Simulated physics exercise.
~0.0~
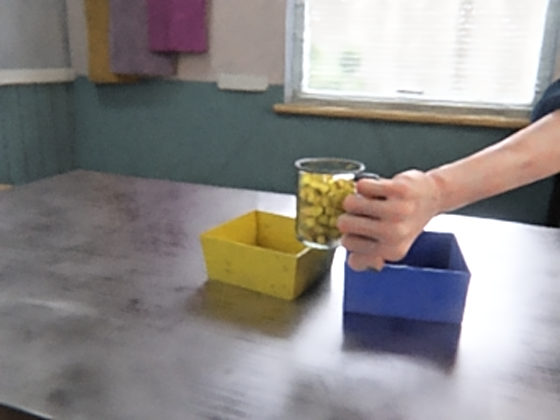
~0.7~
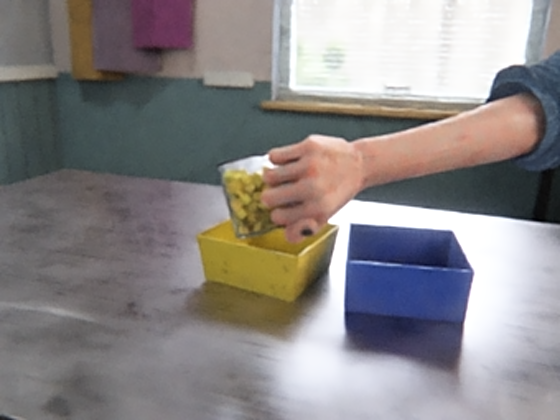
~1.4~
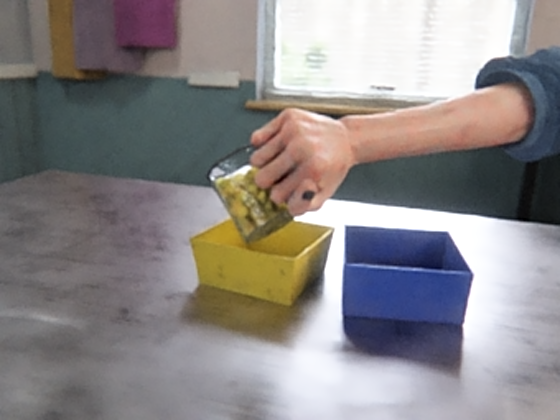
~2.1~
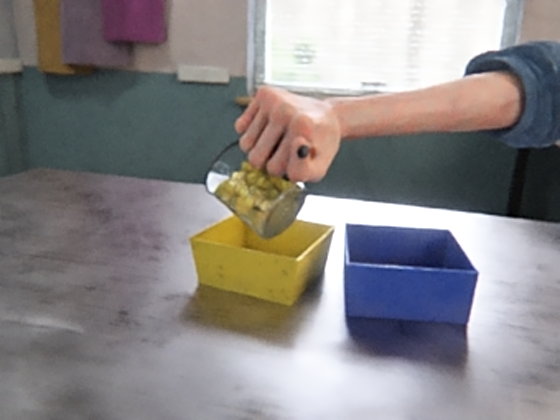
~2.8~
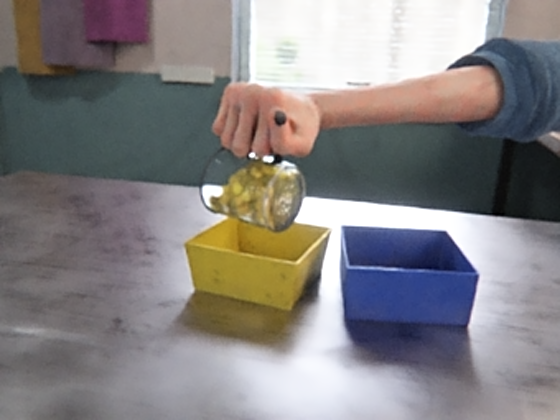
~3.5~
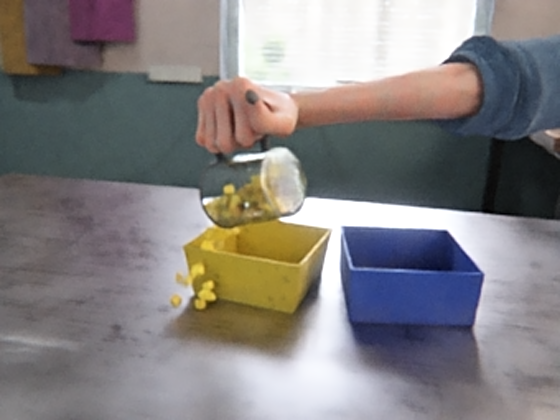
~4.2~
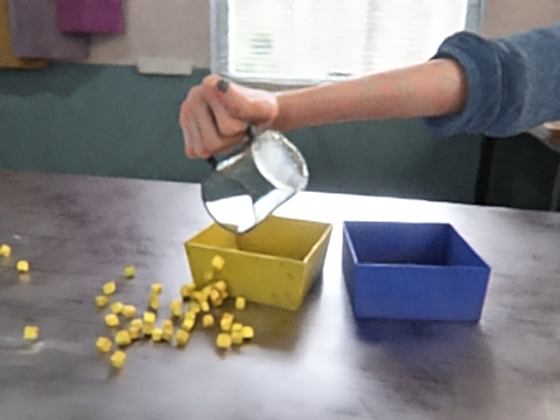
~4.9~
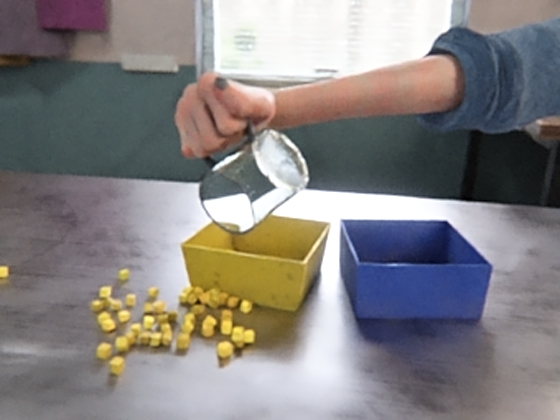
A hand tips a glass cup of yellow cubes, spilling many beside the yellow tin.
